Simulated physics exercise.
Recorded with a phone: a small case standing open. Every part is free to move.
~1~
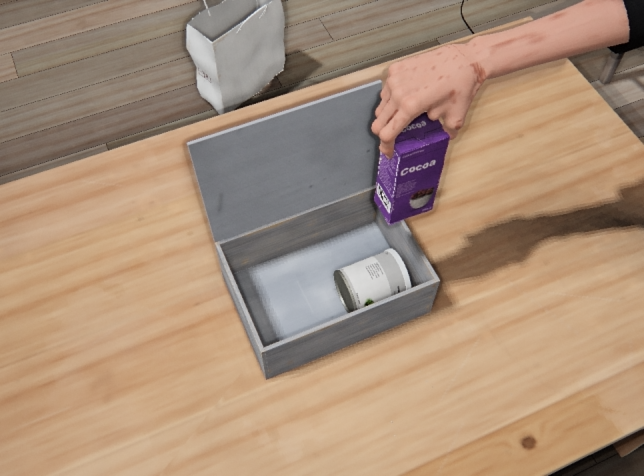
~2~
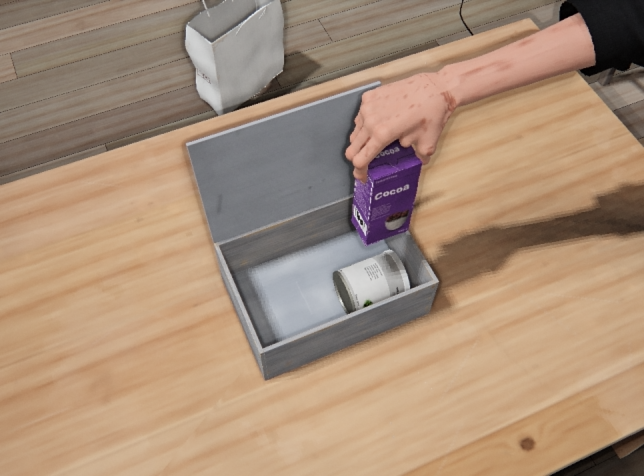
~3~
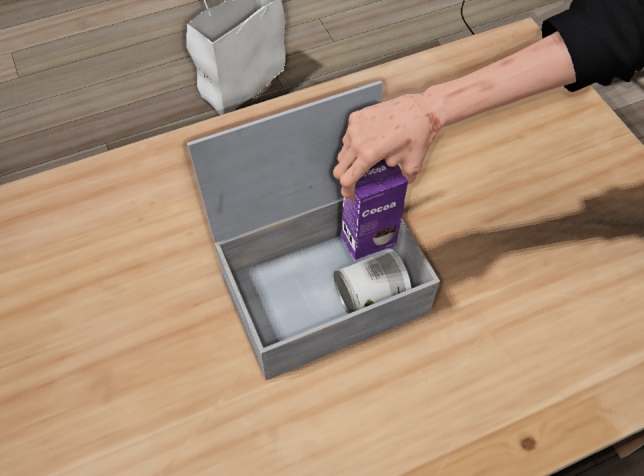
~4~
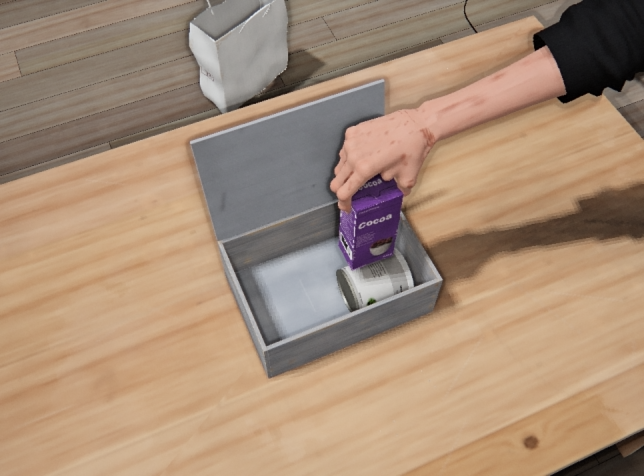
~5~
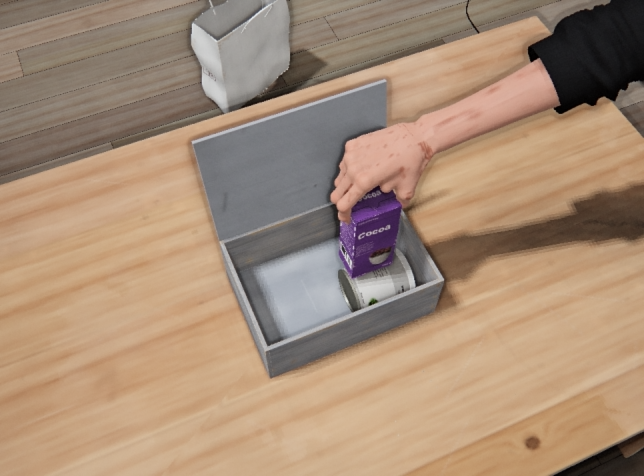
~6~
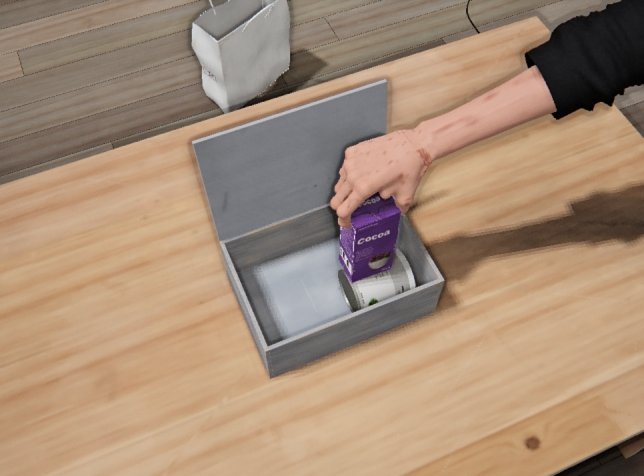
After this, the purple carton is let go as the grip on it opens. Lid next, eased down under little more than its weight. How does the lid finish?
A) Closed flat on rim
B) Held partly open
B.
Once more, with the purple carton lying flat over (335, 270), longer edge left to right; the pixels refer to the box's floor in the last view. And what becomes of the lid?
Note: It lowers fully.
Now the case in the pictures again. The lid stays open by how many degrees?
I'd put it at roughly 60°.
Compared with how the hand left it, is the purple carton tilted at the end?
Observation: The purple carton tilts over.
Then, 1.50 s on from there, lid 85° above the rim; purple carton on its side near (360, 252); white tin shifted a little.
Then, 2.10 s on from there, lid 65° above the rim; purple carton upside down near (351, 239); white tin shifted a little.
In the end, lid 62° above the rim; toppled in the box, purple carton; white tin unmoved. At the end, from the last picture's camera, purple carton near (349, 235).
